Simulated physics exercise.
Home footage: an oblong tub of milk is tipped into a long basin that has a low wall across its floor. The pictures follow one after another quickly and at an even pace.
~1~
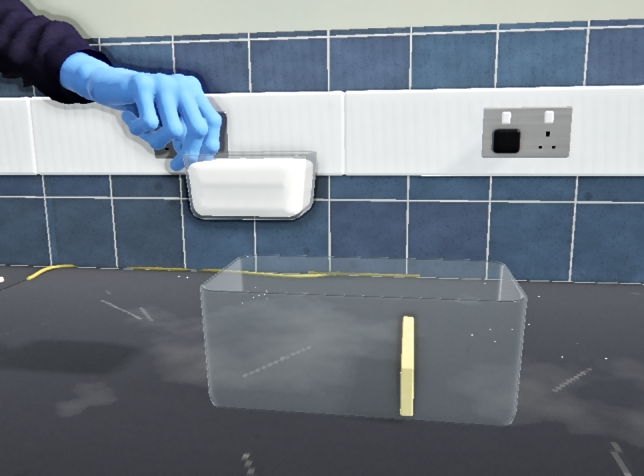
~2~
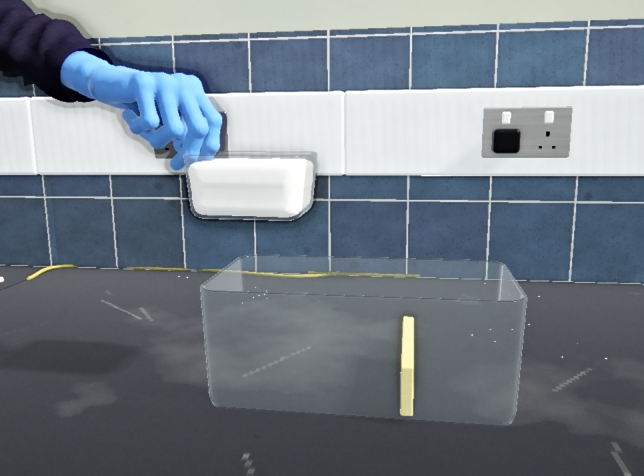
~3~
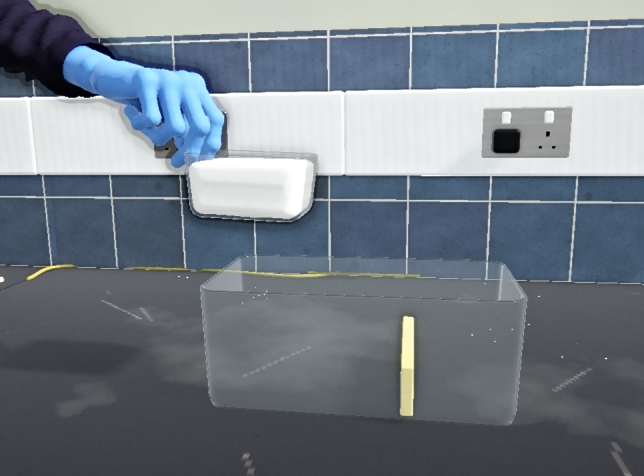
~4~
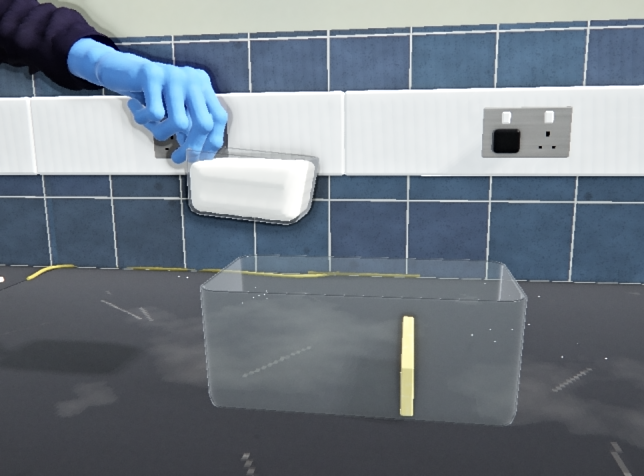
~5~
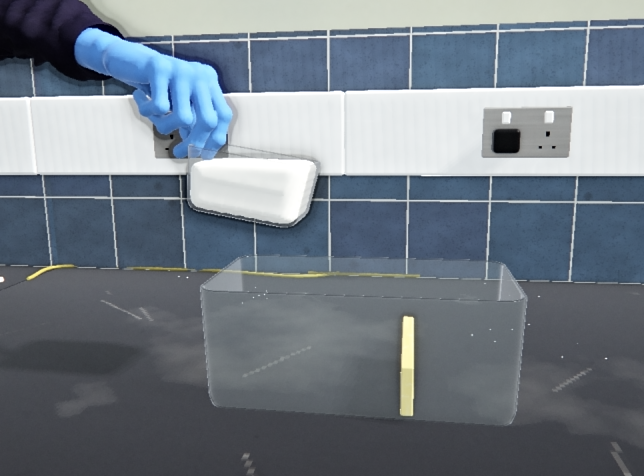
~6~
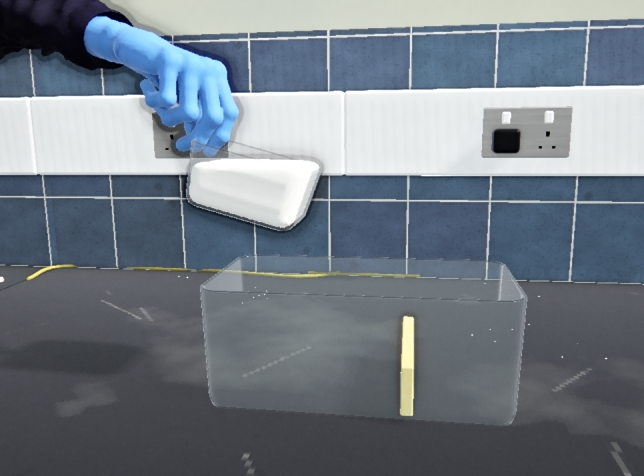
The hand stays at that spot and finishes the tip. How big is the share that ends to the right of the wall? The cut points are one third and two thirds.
The share right of the wall is under one third.
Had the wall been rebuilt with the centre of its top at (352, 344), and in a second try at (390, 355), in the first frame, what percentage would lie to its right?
Note - case one near 70 %, case two near 20 %.
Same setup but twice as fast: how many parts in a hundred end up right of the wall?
Around 5 percent ends up there.
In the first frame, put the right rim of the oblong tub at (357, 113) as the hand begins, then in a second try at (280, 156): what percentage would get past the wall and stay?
First place gives some 70 %, second place some 0 %.
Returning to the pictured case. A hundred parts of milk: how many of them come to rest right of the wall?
Roughly 0 %.
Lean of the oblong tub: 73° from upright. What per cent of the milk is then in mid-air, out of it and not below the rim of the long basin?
Roughly 30 percent.
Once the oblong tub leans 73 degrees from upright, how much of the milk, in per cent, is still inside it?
About 30 per cent.
A moment on, the tilt is 73° and 30 per cent is still to pour, 43 is left of the wall and 0 right of it.
Next, the tilt is 110° and 2 per cent is still to pour, 93 is left of the wall and 2 right of it.
Then the tilt is 118° and 0 per cent is still to pour, 97 is left of the wall and 2 right of it.
Later the tilt is 118° and 0 per cent is still to pour, 97 is left of the wall and 2 right of it.
In the end 97 per cent lies left of the wall, 2 right of it and 0 outside.
